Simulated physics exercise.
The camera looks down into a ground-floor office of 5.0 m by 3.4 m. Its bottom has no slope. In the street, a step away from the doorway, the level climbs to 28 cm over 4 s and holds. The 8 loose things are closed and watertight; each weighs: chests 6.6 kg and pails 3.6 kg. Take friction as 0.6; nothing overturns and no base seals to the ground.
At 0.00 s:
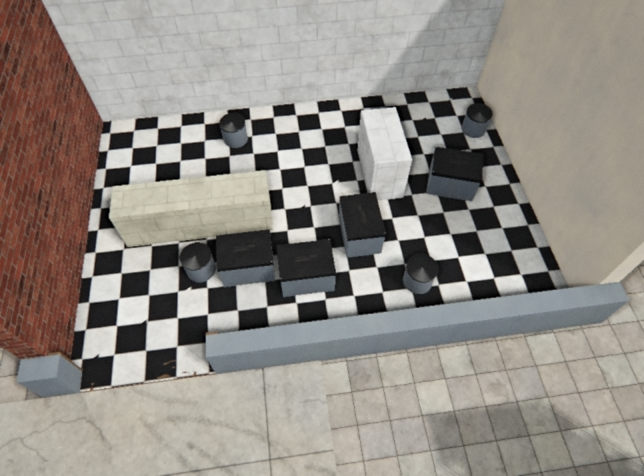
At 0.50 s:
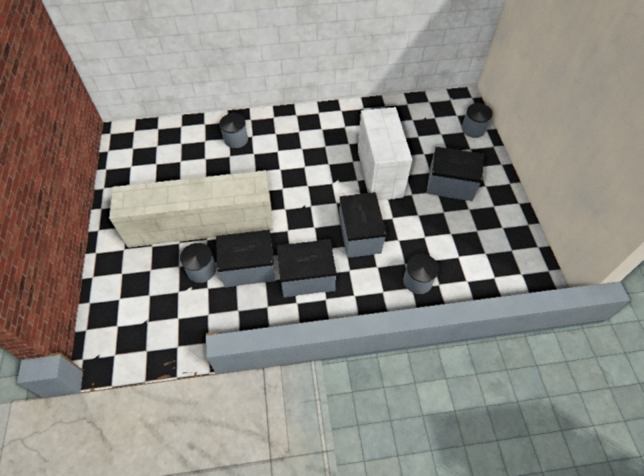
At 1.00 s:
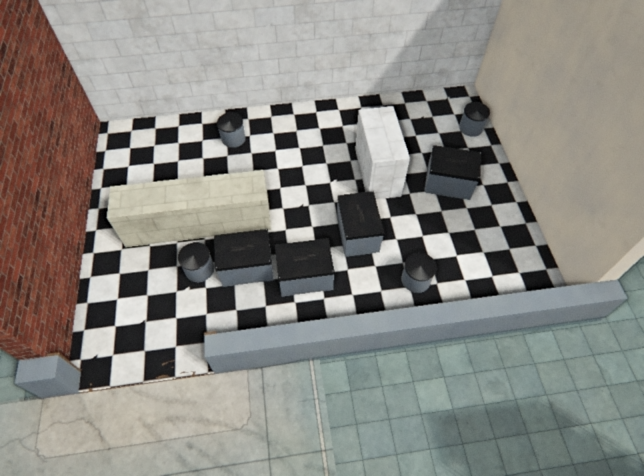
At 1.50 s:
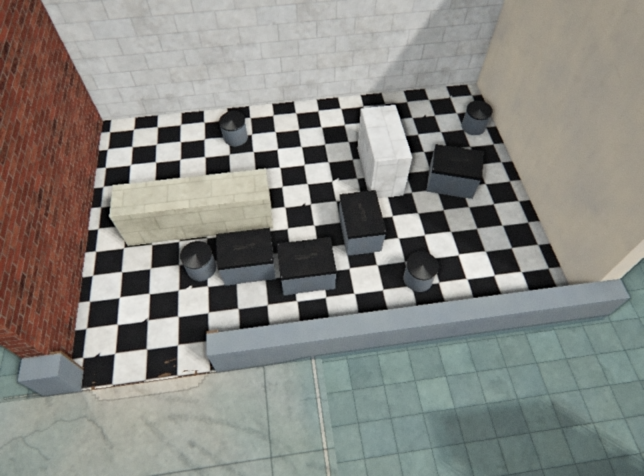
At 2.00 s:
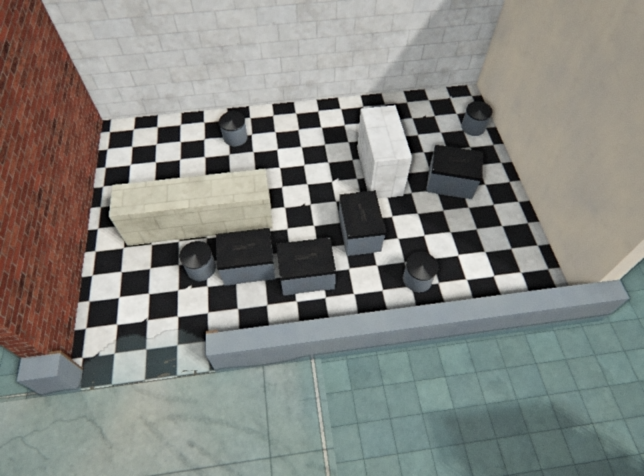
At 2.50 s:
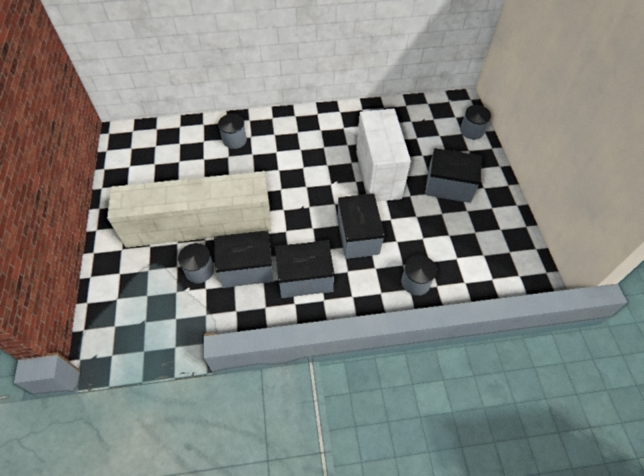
A long pale block stands at the left of a black-and-white checkered floor, seen from high above, between a red brick wall, a whitish tiled wall and a beige one. Four black-topped grey chests, a white upright block and four dark pails stand around it. Greenish water covers the paving outside, then slips through the front gap and spreads over the near-left tiles, while the objects stay put and the view barely jitters.
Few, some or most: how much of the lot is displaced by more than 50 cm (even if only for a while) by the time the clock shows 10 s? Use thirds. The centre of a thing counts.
Share: Two thirds or above.
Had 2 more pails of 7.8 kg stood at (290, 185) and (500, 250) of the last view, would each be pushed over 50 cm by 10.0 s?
In turn: Less, more.
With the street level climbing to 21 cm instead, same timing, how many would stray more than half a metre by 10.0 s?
Then 7.
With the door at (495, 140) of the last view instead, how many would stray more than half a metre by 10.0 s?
Then 5.
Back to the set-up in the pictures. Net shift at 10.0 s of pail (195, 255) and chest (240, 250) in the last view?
In turn: 400 cm, 250 cm.
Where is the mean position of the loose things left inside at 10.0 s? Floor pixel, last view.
Near (441, 170).
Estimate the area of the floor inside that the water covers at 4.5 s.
Some 5.5 m2.
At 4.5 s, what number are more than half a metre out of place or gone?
I count 0.
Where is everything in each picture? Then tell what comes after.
The first frame shows a chest at (458, 163), on the bottom; a chest at (362, 215), on the bottom; water covers 0.0 m2; 0 of 8 have shifted.
The second frame shows a chest at (459, 163) rests on the ground; a chest at (363, 215) rests on the ground; 0.0 m2 under water; 0 of 8 have shifted.
The third frame shows a chest at (456, 162) rests on the ground; a chest at (360, 214) rests on the ground; 0.0 m2 under water; 0 of 8 have shifted.
The fourth frame shows a chest at (458, 161), on the bottom; a chest at (362, 213), on the bottom; 0.0 m2 under water; 0 of 8 have shifted.
The fifth frame shows a chest at (458, 161) rests on the ground; a chest at (362, 213), on the bottom; water covers 0.2 m2; 0 of 8 have shifted.
The sixth frame shows a chest at (457, 165) rests on the ground; a chest at (361, 216), on the bottom; water covers 0.9 m2; 0 of 8 have shifted.
After 3.5 s 0 of 8 are over 50 cm from their spots; 1 afloat.
After 4.5 s 0 of 8 are over 50 cm from their spots; 2 afloat.
After 7.0 s 6 of 8 are over 50 cm from their spots; 4 afloat.
After 10.0 s 8 of 8 are over 50 cm from their spots, and 8 have been at some point; 8 afloat.
